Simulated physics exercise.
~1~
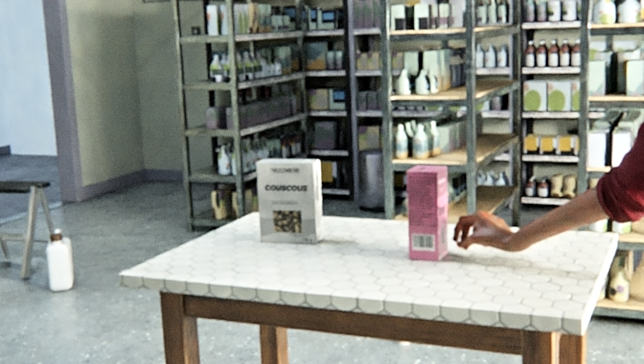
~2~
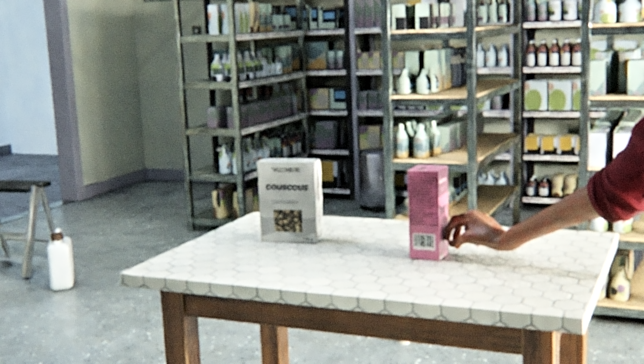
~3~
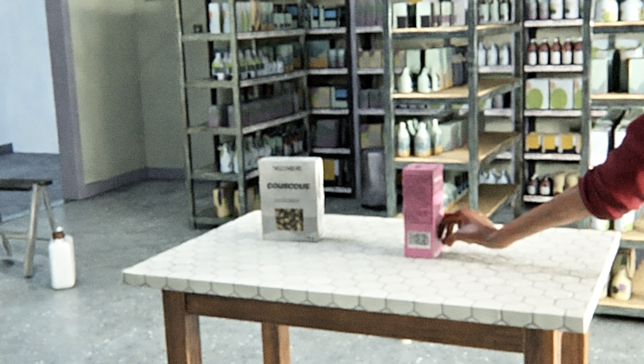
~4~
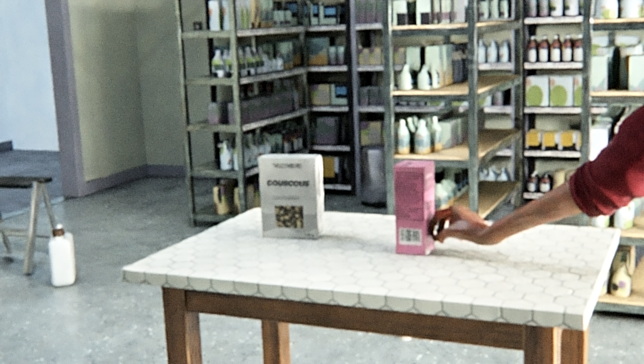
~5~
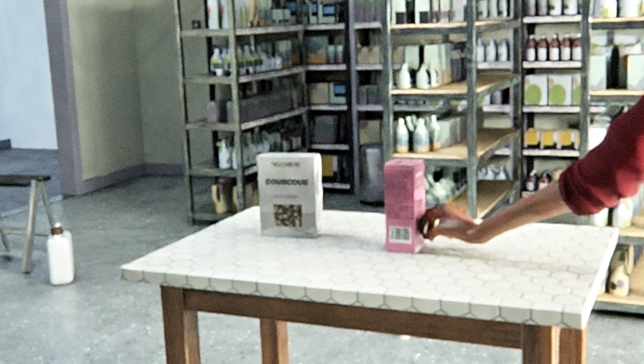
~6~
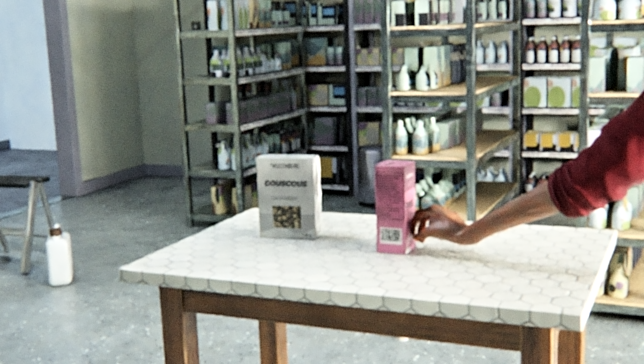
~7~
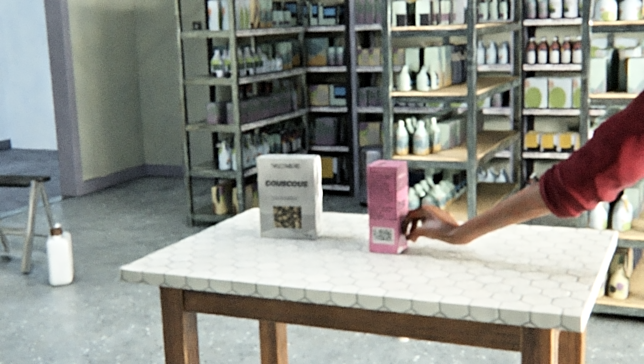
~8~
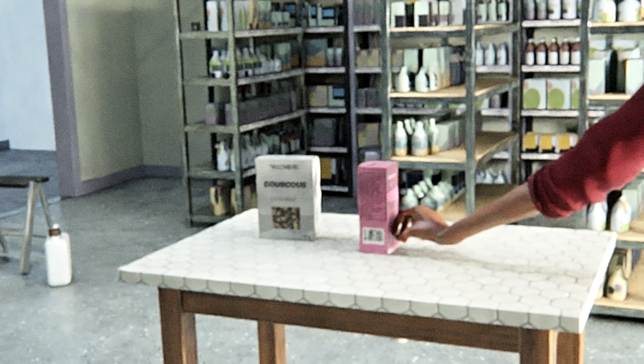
A pink carton stands upright on a white hexagon-tiled table with wooden legs, seen from slightly above by a gently swaying camera in a room lined with shelves of bottles and boxes. A pale packet labelled couscous stands to its left, and a white bottle sits on the grey floor beside a stool at far left. From the right, a hand in a dark red sleeve reaches to the carton's lower side. It pushes the carton steadily left across the tabletop, closer to the packet. The carton ends upright, short of the unmoved packet, with the hand still beside it.
